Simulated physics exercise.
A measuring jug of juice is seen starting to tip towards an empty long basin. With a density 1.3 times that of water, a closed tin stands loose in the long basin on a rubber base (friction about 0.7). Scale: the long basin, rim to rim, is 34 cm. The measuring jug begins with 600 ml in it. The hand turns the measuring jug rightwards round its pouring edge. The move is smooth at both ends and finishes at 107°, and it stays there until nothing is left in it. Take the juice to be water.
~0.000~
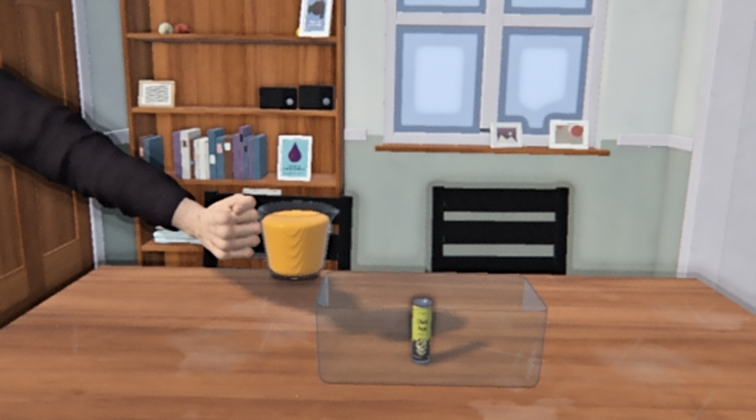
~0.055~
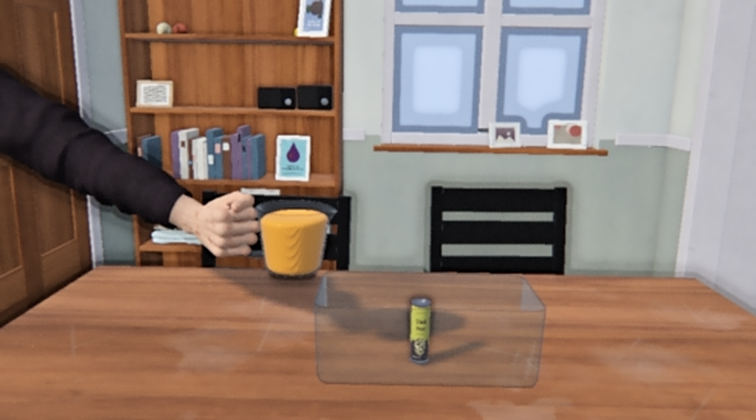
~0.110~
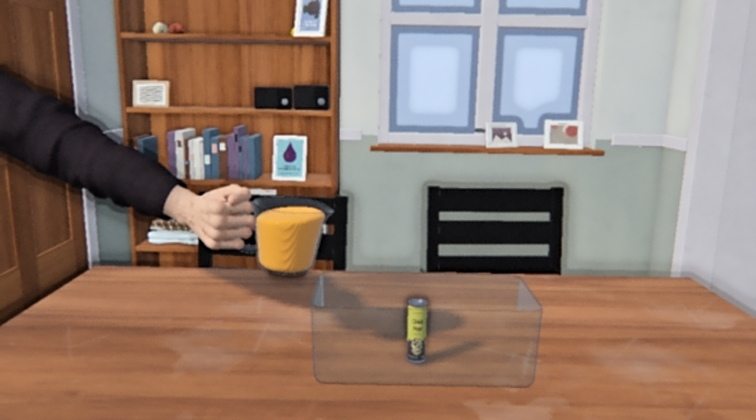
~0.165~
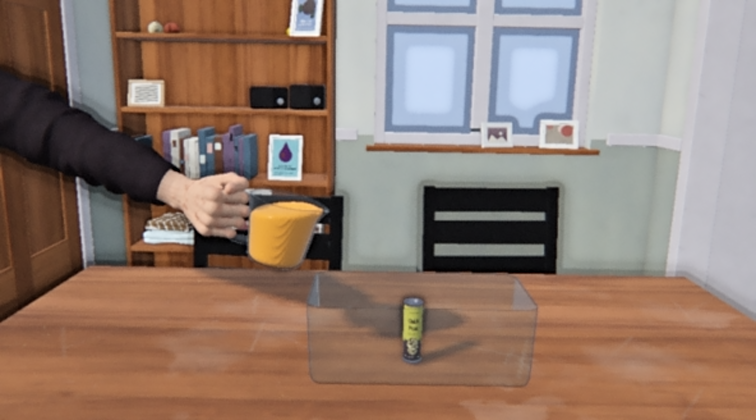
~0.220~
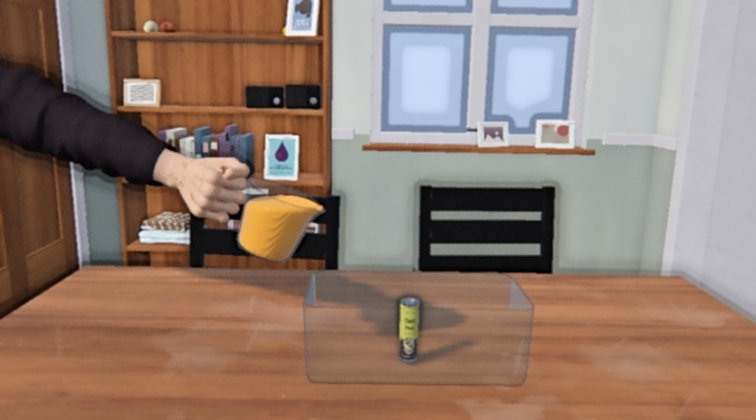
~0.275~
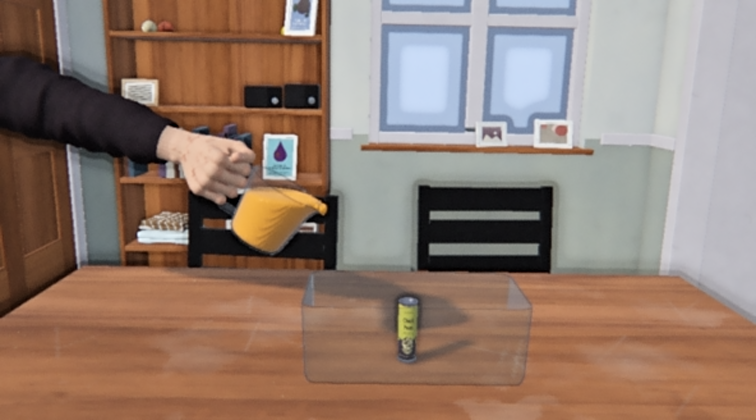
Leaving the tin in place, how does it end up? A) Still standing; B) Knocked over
(B) Knocked over.
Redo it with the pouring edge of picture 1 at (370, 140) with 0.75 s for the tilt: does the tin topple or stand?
It does not tip.
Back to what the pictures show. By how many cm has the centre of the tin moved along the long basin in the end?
Net tin displacement: Roughly 11.0 cm.
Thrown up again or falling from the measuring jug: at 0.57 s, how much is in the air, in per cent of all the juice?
Close to 38 per cent, I'd say.
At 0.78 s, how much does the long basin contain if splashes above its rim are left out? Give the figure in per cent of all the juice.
Some 72 percent of the total.
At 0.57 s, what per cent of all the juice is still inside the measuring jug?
Roughly 52 per cent.
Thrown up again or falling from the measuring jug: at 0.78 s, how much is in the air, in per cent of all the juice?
Around 24 percent of it is airborne.
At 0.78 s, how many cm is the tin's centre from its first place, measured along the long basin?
Around 4 cm.
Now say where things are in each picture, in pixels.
In the first frame, tilt 0°; pouring edge (338, 211); surface from (263, 217) to (330, 218); the long basin's rim runs from (321, 289) to (536, 293); the tin's top is at (423, 305).
In the second frame, tilt 1°; pouring edge (337, 211); surface from (262, 216) to (329, 217).
In the third frame, tilt 6°; pouring edge (333, 211); surface from (259, 215) to (326, 214).
In the fourth frame, tilt 12°; pouring edge (329, 211); surface from (252, 210) to (323, 210).
In the fifth frame, tilt 21°; pouring edge (325, 210); surface from (247, 201) to (322, 205).
In the sixth frame, tilt 32°; pouring edge (323, 210); surface from (242, 200) to (317, 203); 1 per cent is over the edge.
Then, 0.57 s in, the tilt is 92° and 51 per cent is still to pour; the tin stands where it began.
Then, 0.78 s in, the tilt is 107° and 5 per cent is still to pour; the tin stands 4 cm from where it began.
Then, 1.01 s in, the tilt is 107° and 0 per cent is still to pour; the tin lies on its side.
Then, 1.25 s in, the tilt is 107° and 0 per cent is still to pour; the tin lies on its side.
Finally, the tin lies on its side.
